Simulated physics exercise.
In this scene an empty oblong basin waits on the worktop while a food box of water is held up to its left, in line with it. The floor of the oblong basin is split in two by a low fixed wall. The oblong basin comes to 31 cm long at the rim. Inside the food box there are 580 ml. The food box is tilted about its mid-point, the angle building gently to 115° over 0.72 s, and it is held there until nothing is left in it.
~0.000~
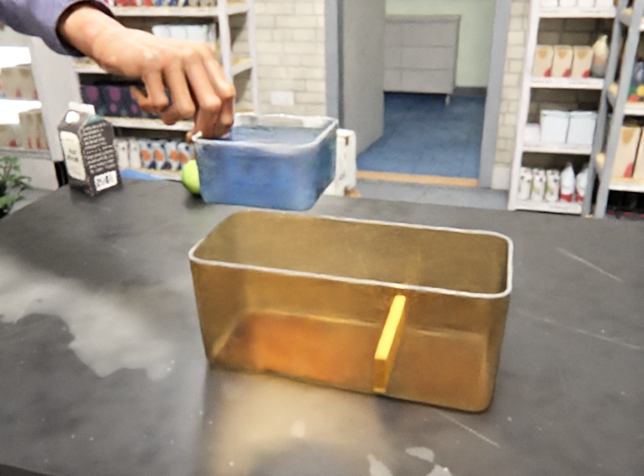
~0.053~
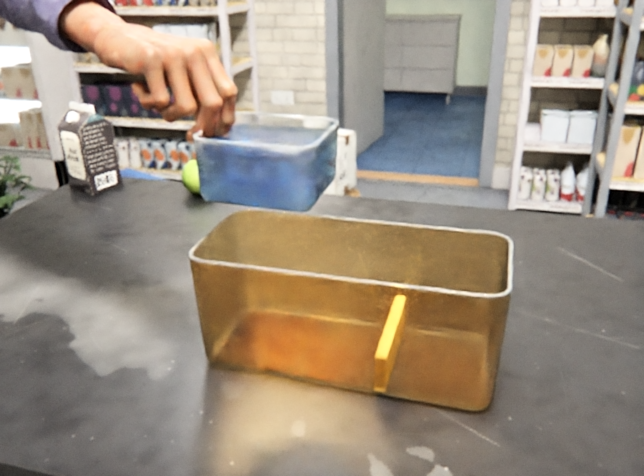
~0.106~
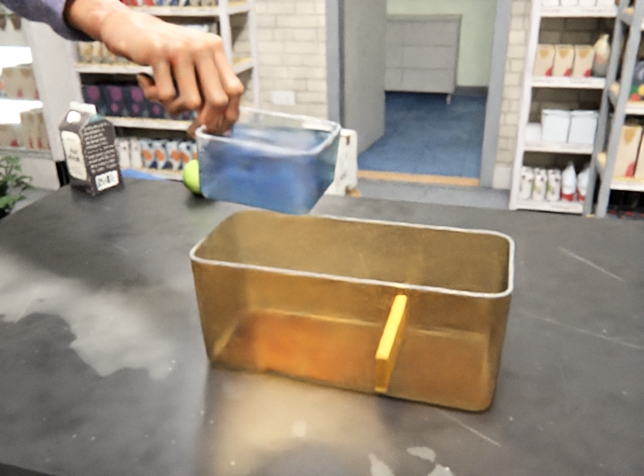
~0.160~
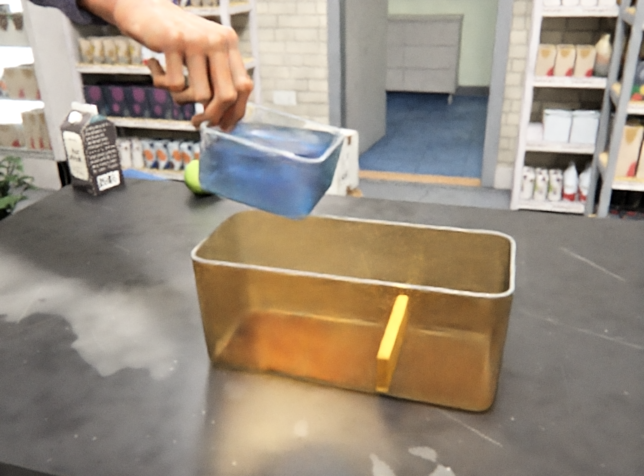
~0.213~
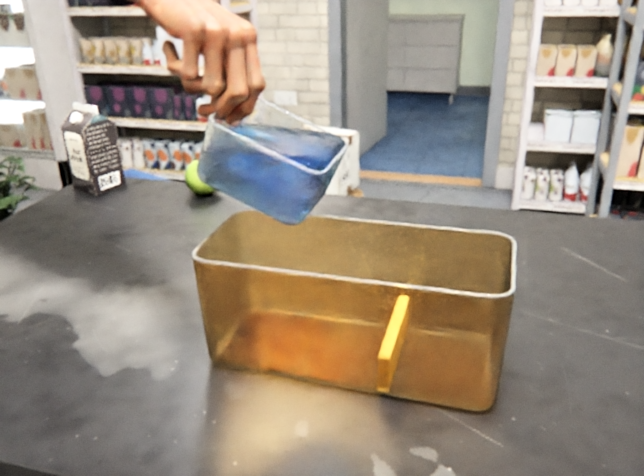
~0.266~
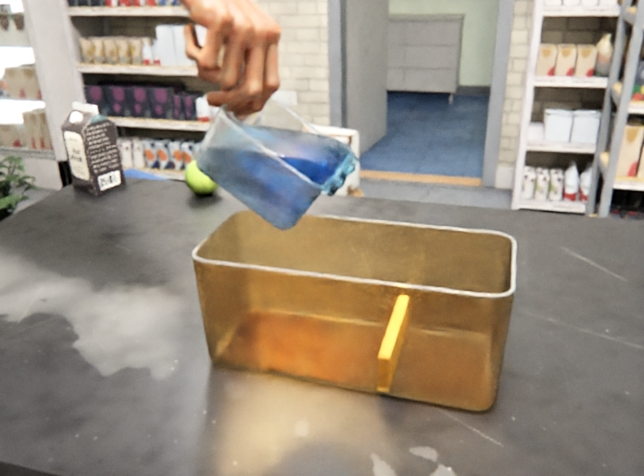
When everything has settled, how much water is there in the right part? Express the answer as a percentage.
30 out of 100.
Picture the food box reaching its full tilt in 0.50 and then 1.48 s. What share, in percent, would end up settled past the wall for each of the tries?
In order, 15 and 50 per cent.
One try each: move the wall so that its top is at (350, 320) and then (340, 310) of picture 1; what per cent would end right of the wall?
75 % and 80 %.
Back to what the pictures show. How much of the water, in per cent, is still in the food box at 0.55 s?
Still held: Roughly 14 % of the total.
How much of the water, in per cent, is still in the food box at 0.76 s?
1 per cent or thereabouts.
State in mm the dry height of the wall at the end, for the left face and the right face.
Left 26 mm, right 28 mm.
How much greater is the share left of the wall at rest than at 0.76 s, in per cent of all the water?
Around 1 in a hundred.
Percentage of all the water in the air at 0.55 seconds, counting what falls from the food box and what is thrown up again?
Close to 18 per cent, I'd say.
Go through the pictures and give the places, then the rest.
In the first picture, tilt 0°; pouring edge (325, 134); surface from (218, 135) to (325, 142); the oblong basin's rim runs from (212, 233) to (510, 266); the wall's top is at (392, 325).
In the second picture, tilt 2°; pouring edge (326, 136); surface from (219, 134) to (326, 141).
In the third picture, tilt 6°; pouring edge (329, 141); surface from (221, 133) to (329, 143).
In the fourth picture, tilt 13°; pouring edge (333, 149); surface from (224, 133) to (333, 145).
In the fifth picture, tilt 23°; pouring edge (336, 160); surface from (225, 135) to (335, 151); 2 per cent is over the edge.
In the sixth picture, tilt 35°; pouring edge (335, 172); surface from (224, 134) to (331, 158); 8 per cent is over the edge.
Then, 0.55 s in, the tilt is 100° and 14 per cent is still to pour, 42 is left of the wall and 25 right of it.
Then, 0.76 s in, the tilt is 115° and 1 per cent is still to pour, 66 is left of the wall and 29 right of it.
Then, 0.98 s in, the tilt is 115° and 0 per cent is still to pour, 67 is left of the wall and 30 right of it.
Then, 1.22 s in, the tilt is 115° and 0 per cent is still to pour, 67 is left of the wall and 30 right of it.
Finally, 67 per cent lies left of the wall, 30 right of it and 3 outside.
